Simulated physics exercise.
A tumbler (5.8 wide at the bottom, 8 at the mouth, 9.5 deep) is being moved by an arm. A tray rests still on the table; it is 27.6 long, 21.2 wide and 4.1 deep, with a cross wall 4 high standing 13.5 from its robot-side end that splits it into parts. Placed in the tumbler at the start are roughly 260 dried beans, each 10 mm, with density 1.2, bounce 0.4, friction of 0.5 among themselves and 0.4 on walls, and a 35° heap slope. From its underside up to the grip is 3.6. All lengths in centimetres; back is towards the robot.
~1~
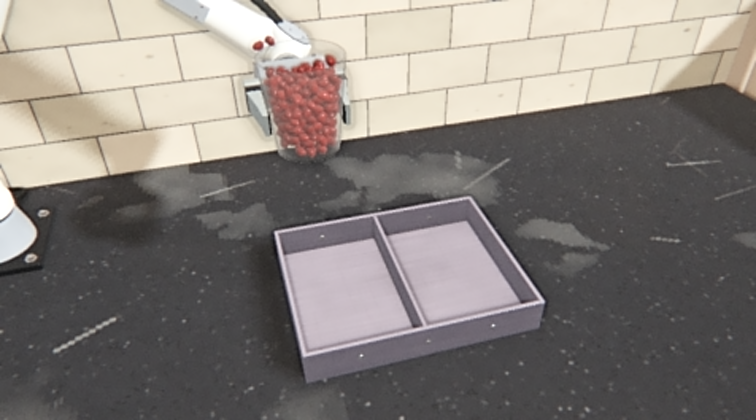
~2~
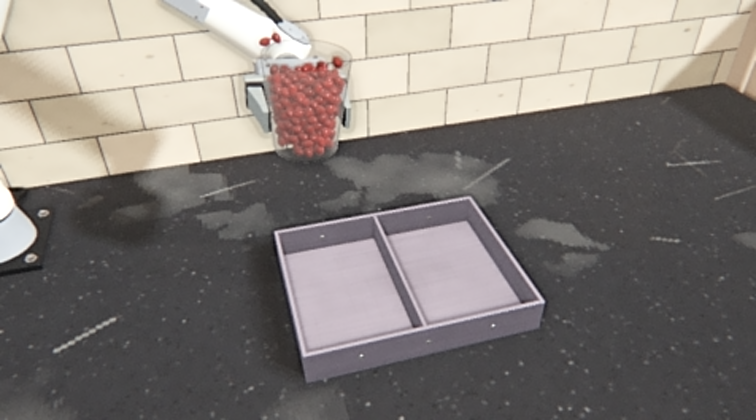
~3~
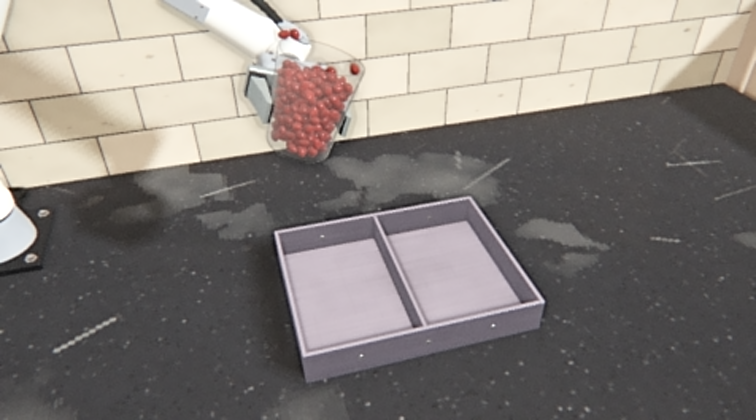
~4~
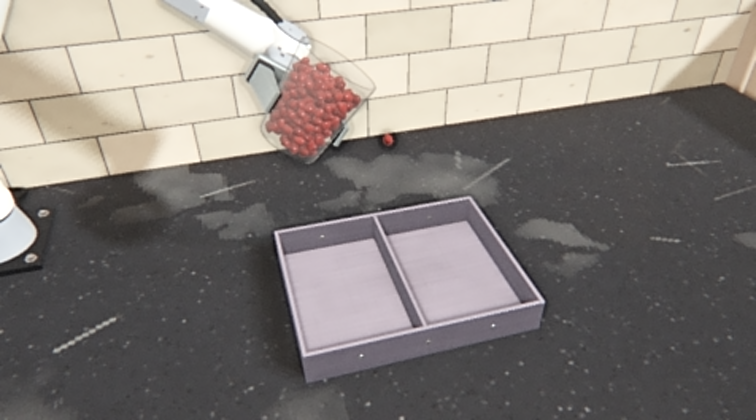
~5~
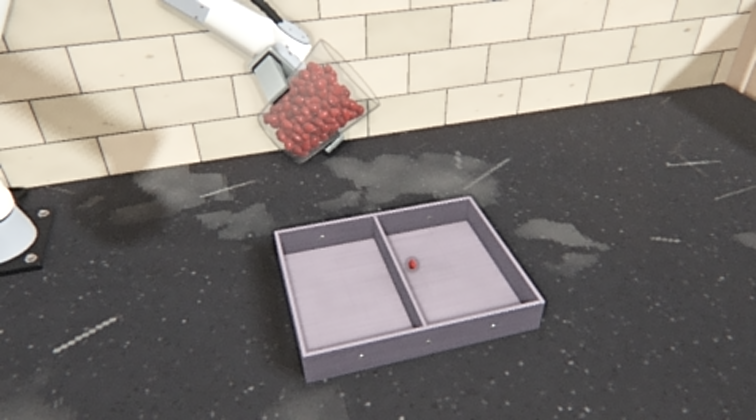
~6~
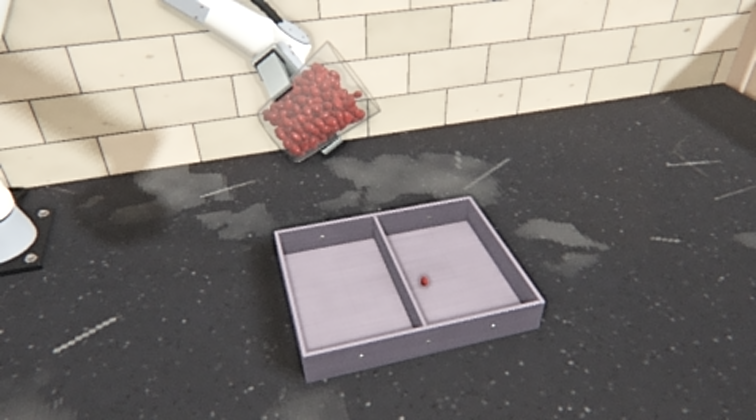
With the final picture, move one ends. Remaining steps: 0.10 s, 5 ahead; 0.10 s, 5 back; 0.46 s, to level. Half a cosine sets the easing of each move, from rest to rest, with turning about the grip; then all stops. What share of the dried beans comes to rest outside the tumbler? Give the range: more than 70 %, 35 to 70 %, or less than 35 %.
The range is less than 35 %.
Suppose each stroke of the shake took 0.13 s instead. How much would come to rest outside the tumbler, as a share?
15 %.
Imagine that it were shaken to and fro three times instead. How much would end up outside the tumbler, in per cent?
Expected share: About 50 %.
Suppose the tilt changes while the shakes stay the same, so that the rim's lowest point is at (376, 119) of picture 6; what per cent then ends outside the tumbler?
Close to 60 in a hundred.
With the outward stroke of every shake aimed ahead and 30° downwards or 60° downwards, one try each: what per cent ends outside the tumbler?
First try about 10 %, second try about 5 %.
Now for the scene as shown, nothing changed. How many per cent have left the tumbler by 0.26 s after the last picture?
Share gone: Around 25 %.
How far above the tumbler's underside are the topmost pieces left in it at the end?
Height at rest: About 8.5 centimetres.
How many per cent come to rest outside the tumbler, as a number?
Some 30 in a hundred.
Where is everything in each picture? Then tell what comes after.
The tumbler middle at (305, 105), level; upper third of the load around (304, 84), from x 260 to 335, top at y 40; 263 in the tumbler, in the first frame.
The tumbler middle at (306, 104), tilted 5° forward; upper third of the load around (305, 84), from x 265 to 340, top at y 35, in the second frame.
The tumbler middle at (309, 105), tilted 19° forward; upper third of the load around (308, 84), from x 275 to 355, top at y 35, in the third frame.
The tumbler middle at (312, 106), tilted 37° forward; upper third of the load around (311, 86), from x 270 to 390, top at y 60; 262 in the tumbler, 1 in flight or on a rim, in the fourth frame.
The tumbler middle at (314, 107), tilted 51° forward; upper third of the load around (315, 90), from x 270 to 410, top at y 65; 262 in the tumbler, 1 in the far-side part, in the fifth frame.
The tumbler middle at (315, 108), tilted 56° forward; upper third of the load around (317, 90), from x 270 to 425, top at y 65; 262 in the tumbler, 1 in the far-side part, in the sixth frame.
Then, 0.26 s on, tilted 53° forward, highest piece 31 above the table; 195 in the tumbler, 1 in the far-side part, 67 in flight or on a rim.
Then, 0.53 s on, tilted 11° forward, highest piece 32 above the table; 190 in the tumbler, 45 in the far-side part, 12 in the robot-side part, 9 on the table or floor, 7 in flight or on a rim.
Then, 0.86 s on, level, highest piece 32 above the table; 190 in the tumbler, 45 in the far-side part, 15 on the table or floor, 13 in the robot-side part.
Then, 1.91 s on, level, highest piece 32 above the table; 190 in the tumbler, 45 in the far-side part, 15 on the table or floor, 13 in the robot-side part.
In the end, 190 in the tumbler, 45 in the far-side part, 15 on the table or floor, 13 in the robot-side part. That is 28 % outside the tumbler.
